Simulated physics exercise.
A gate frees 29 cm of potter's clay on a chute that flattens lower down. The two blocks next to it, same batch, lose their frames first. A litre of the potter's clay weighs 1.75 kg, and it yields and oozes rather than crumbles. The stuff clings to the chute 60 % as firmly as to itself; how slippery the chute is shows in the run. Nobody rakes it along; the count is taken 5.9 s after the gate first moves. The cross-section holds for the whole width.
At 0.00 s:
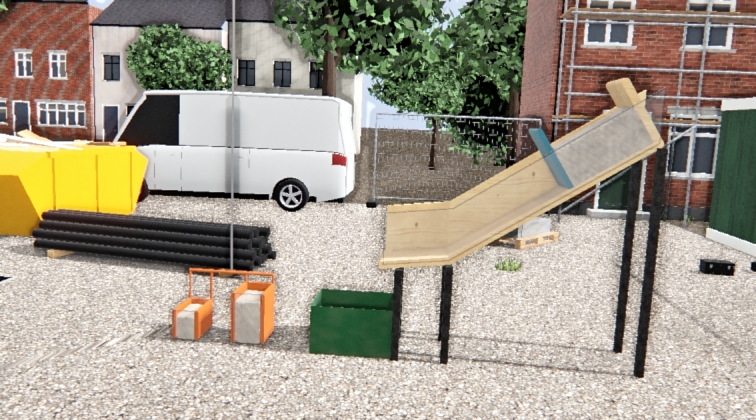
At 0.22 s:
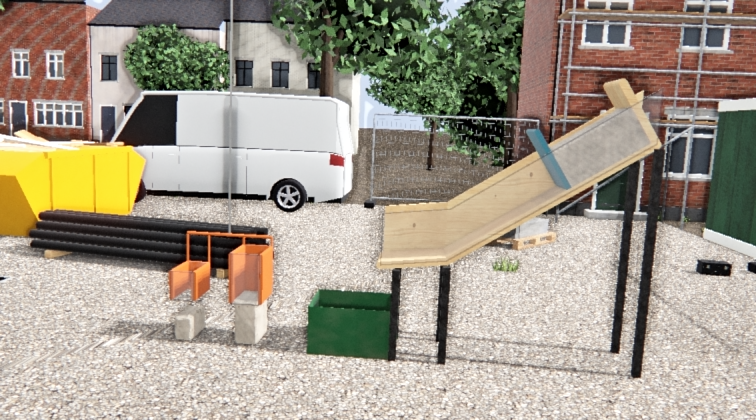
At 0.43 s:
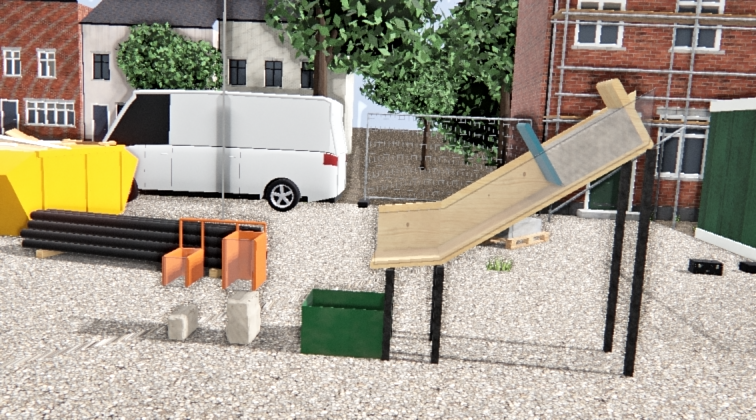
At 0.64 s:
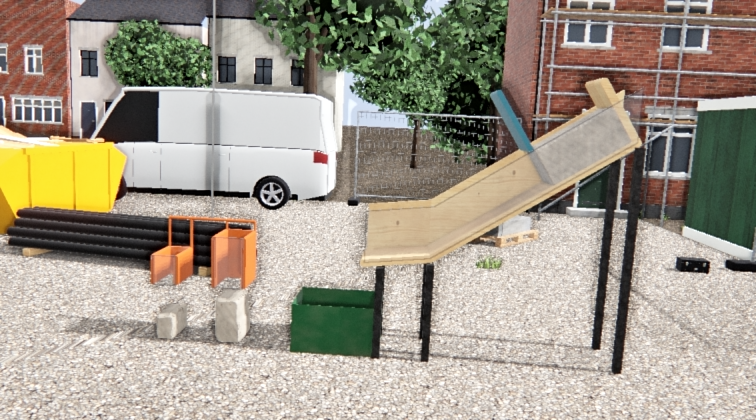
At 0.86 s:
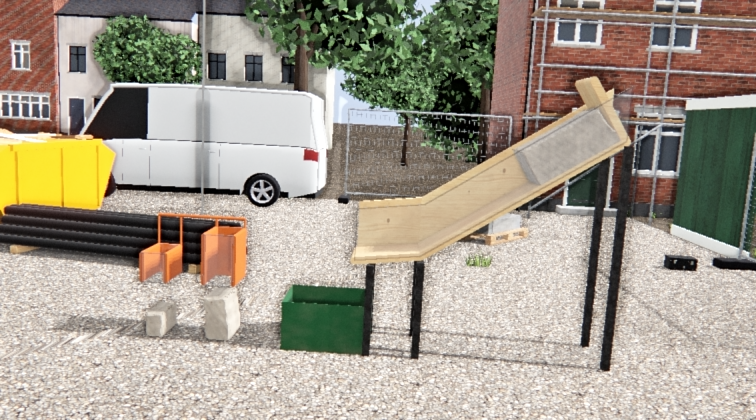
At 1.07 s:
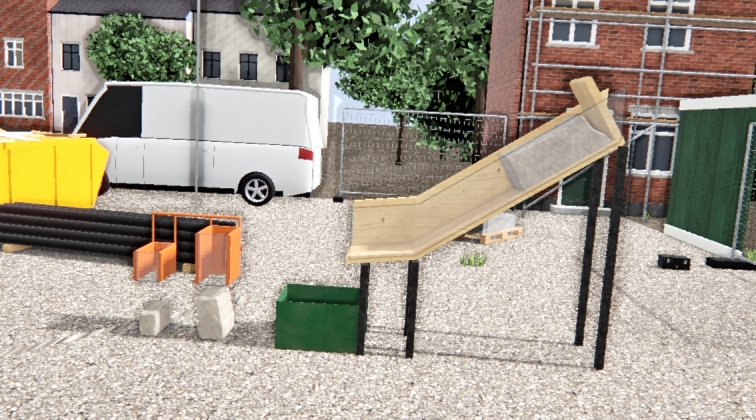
On a gravel building yard, two orange moulds lift off a short and a taller pale block, which keep their shape; then a teal gate rises out of view from a wooden chute, where the grey clay barely shifts.
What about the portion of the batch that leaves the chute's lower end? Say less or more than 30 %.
It comes out less than 30 %.
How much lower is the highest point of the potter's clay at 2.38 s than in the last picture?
Roughly 72.5 cm.
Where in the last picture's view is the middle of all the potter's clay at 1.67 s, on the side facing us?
Near (497, 186).
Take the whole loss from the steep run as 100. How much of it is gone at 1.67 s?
Some 0 per cent.
After 1.67 s, all is on the steep run, none on the flatter one and 0 % past the end.
After 2.38 s, 28 % is on the steep run, 72 % on the flatter one and 0 % past the end.
After 3.09 s, 15 % is on the steep run, 63 % on the flatter one and 22 % past the end.
After 3.80 s, 15 % is on the steep run, 63 % on the flatter one and 22 % past the end.
After 6.24 s, 15 % is on the steep run, 63 % on the flatter one and 22 % past the end.
